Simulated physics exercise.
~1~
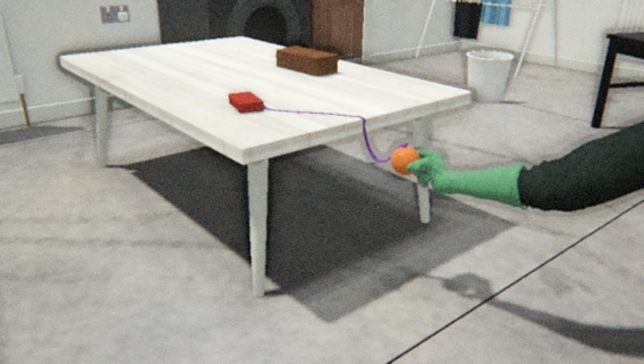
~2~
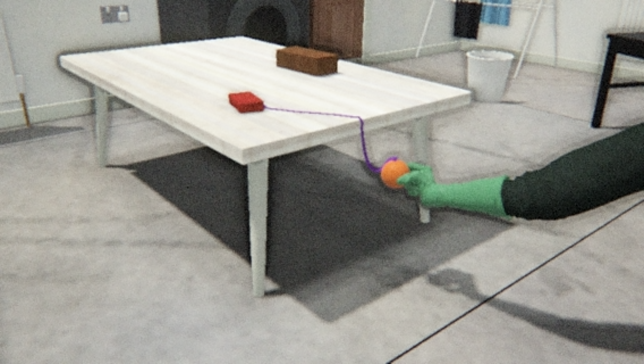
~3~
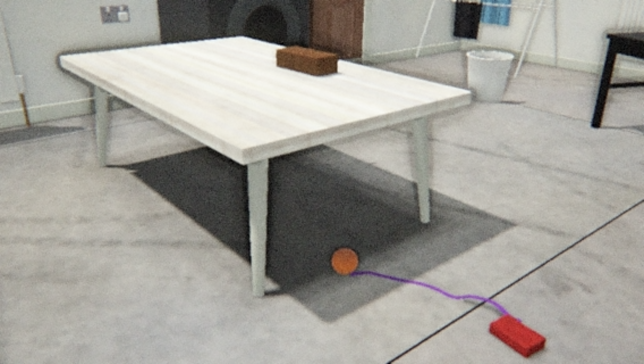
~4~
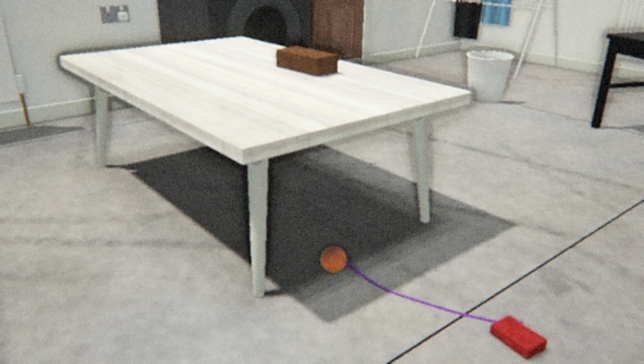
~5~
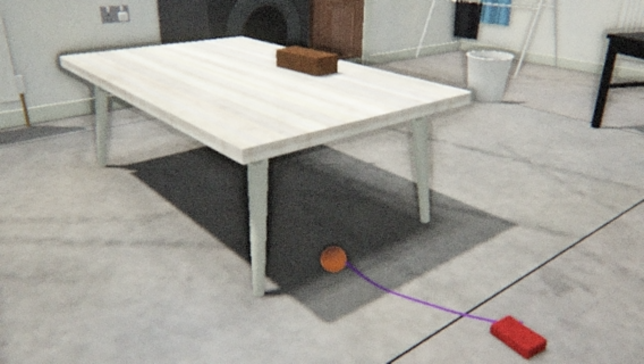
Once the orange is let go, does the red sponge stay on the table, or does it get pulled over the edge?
The sponge gets pulled over the edge and ends up on the floor, as the orange drops all the way down.
